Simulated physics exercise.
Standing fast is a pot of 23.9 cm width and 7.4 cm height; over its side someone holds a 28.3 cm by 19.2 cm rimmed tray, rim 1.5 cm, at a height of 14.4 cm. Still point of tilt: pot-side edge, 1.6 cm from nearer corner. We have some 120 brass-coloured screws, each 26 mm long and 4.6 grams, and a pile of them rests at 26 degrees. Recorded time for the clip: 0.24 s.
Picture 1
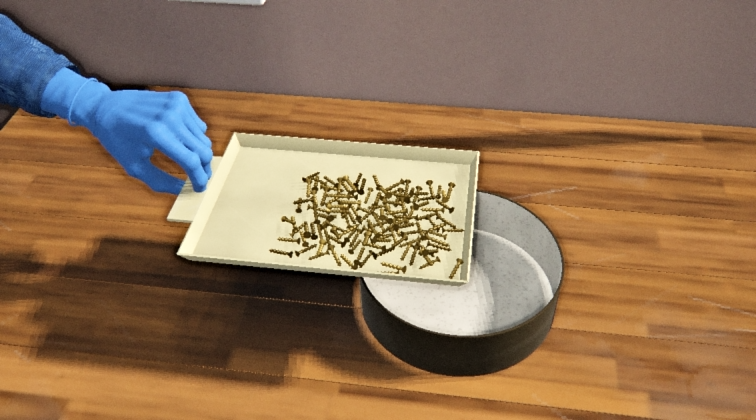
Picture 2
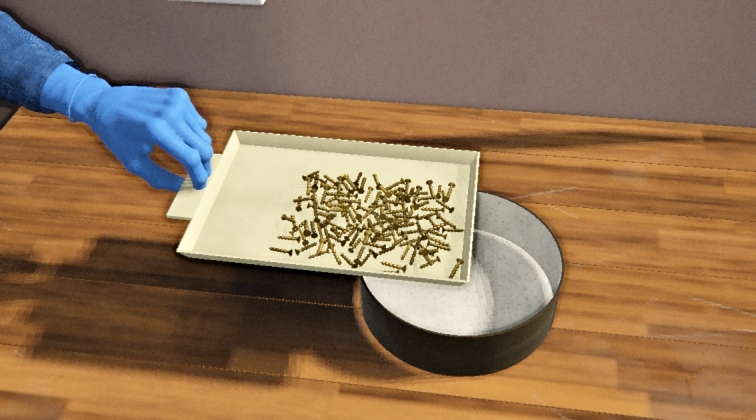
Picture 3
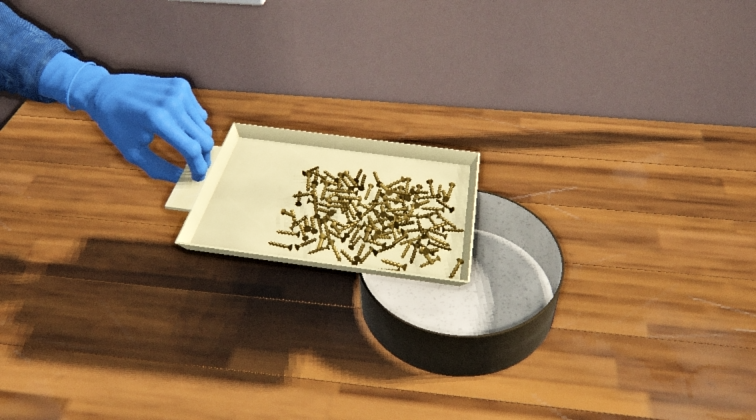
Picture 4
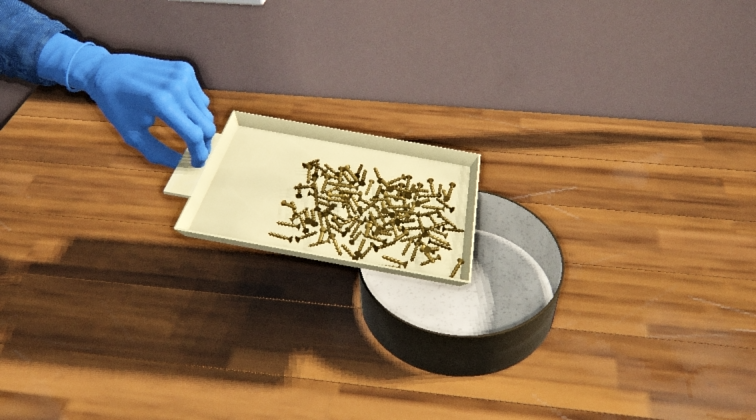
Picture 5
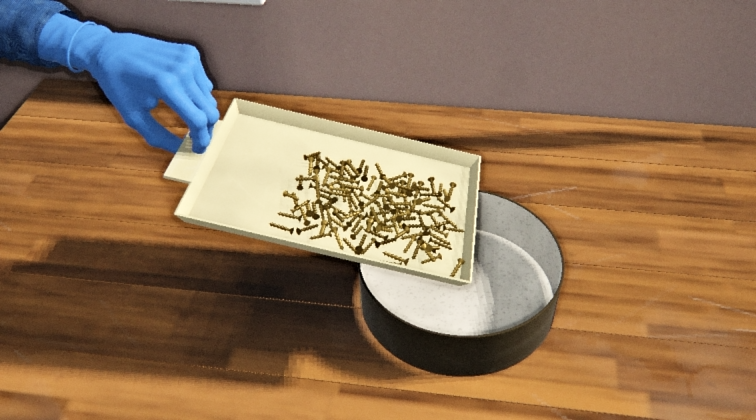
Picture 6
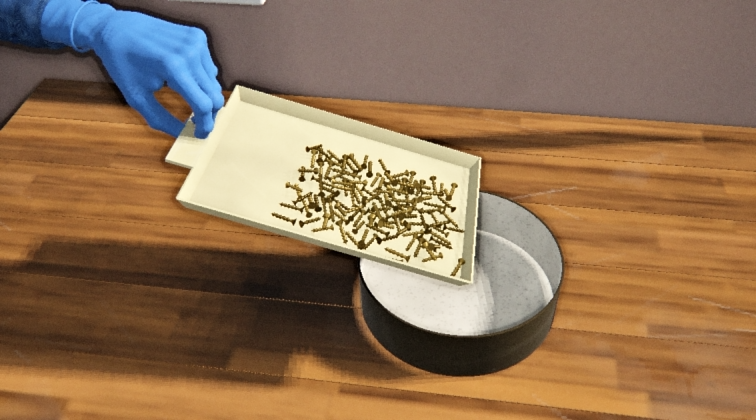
Over a round dark pot, a blue-gloved hand slowly tilts a cream tray of brass-coloured screws.
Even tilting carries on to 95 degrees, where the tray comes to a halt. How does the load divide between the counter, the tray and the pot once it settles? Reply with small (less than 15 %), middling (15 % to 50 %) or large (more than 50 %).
Counter - small, tray - small, pot - large.
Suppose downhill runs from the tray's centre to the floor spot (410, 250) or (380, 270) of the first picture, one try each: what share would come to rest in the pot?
Roughly 25 per cent on the first try and 5 per cent on the second.
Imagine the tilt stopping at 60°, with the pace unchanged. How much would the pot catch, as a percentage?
Share in the pot: Around 75 %.
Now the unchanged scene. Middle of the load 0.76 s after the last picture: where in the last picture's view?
Approximately (486, 288) in the last picture.
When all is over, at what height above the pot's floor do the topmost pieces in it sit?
Top level: Approx. 1.5 cm.
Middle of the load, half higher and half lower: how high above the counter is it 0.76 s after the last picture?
Height: Around 2 cm.
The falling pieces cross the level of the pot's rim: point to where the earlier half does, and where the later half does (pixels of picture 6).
Around (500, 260), then (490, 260).
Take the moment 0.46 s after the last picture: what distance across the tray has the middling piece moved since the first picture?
About 9 cm.
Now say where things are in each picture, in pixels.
The first picture shows tray tilt 0 degrees, front corners at (187, 249) and (461, 275); middle of the pieces at (368, 215); pot at (460, 255).
The second picture shows tray tilt 1 degrees, front corners at (187, 246) and (461, 275); middle of the pieces at (368, 214).
The third picture shows tray tilt 3 degrees, front corners at (185, 238) and (462, 275), lowest corner right back; middle of the pieces at (368, 211).
The fourth picture shows tray tilt 7 degrees, front corners at (185, 224) and (463, 275), lowest corner right back; middle of the pieces at (369, 207).
The fifth picture shows tray tilt 11 degrees, front corners at (185, 210) and (464, 275), lowest corner right back; middle of the pieces at (370, 202).
The sixth picture shows tray tilt 15 degrees, front corners at (187, 195) and (465, 275), lowest corner right back; middle of the pieces at (372, 198); pot at (460, 255).
Then, 0.46 s after the last picture, tilt 54 degrees; the tray holds 90 %, the pot 0 %.
Then, 0.76 s after the last picture, tilt 79 degrees; the tray holds 20 %, the pot 70 %.
Then, 1.16 s after the last picture, tilt 95 degrees; the tray holds 0 %, the pot 100 %.
In the end, counter 0 %, tray 0 %, pot 100 %.
